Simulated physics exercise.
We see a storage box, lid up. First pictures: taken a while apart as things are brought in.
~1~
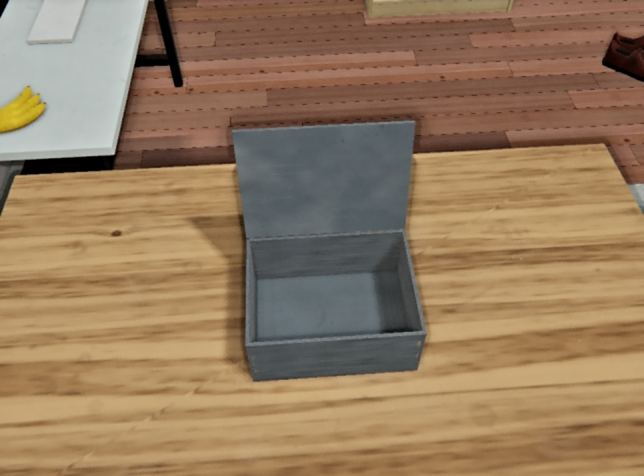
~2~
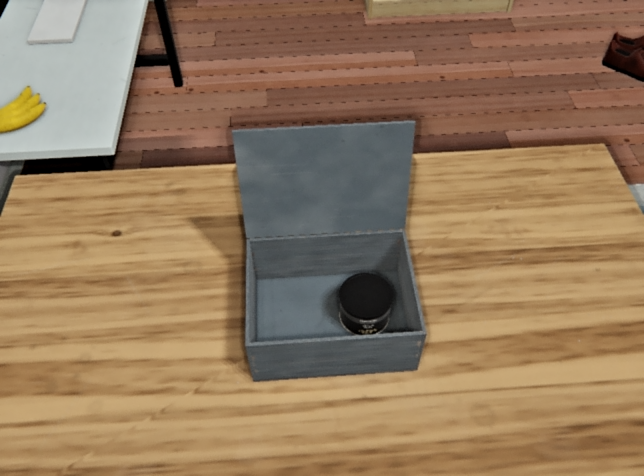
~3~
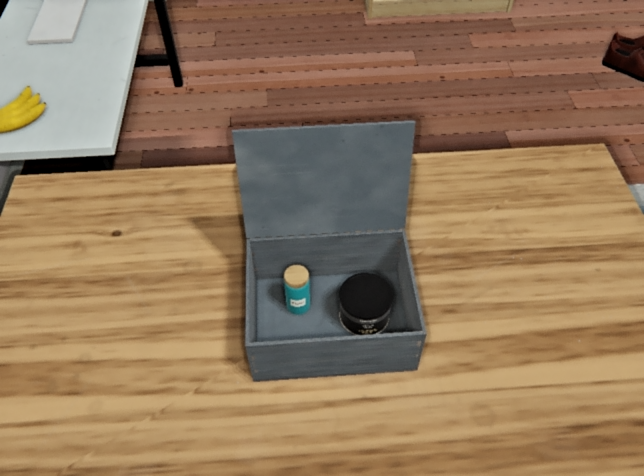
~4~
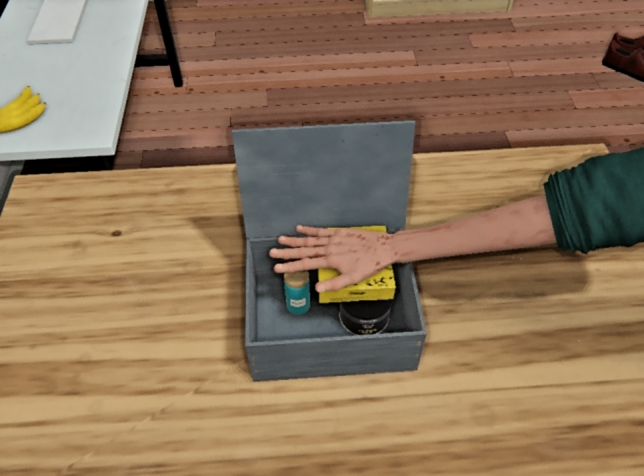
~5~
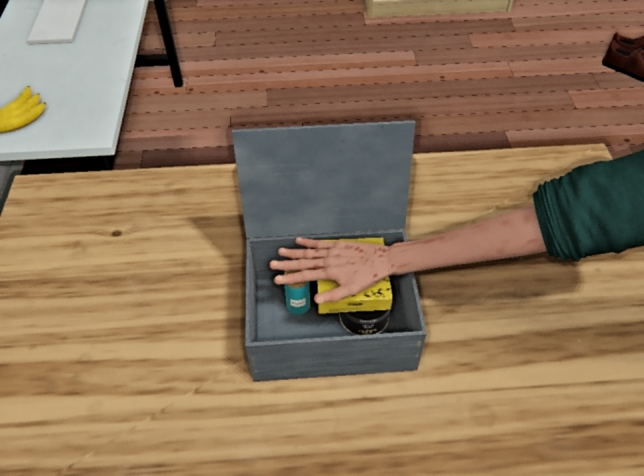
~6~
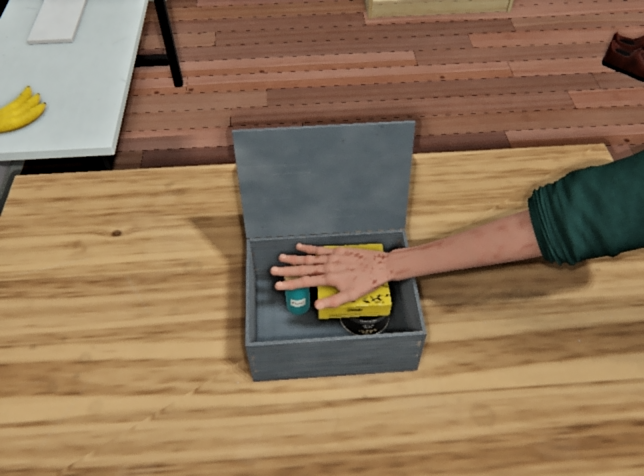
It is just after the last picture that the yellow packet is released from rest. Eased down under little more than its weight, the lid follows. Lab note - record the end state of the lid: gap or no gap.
End state: No gap.
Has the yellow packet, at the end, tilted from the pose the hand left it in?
Once everything settles, it keeps its original angle.
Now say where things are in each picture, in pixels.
In the first frame, the last thing is not in view yet.
In the second frame, the last thing is not in view yet; black tub (365, 305).
In the third frame, the last thing is not in view yet; black tub (365, 305).
In the fourth frame, coming down; black tub (365, 305).
In the fifth frame, coming down.
In the sixth frame, put in, still held.
Then, 1.40 s later than the last frame, lid 72° above the rim.
Then, 1.90 s later than the last frame, lid 34° above the rim.
When it is over, lid shut; all 3 as before. End places, in pixels of the last picture, yellow packet near (352, 281).
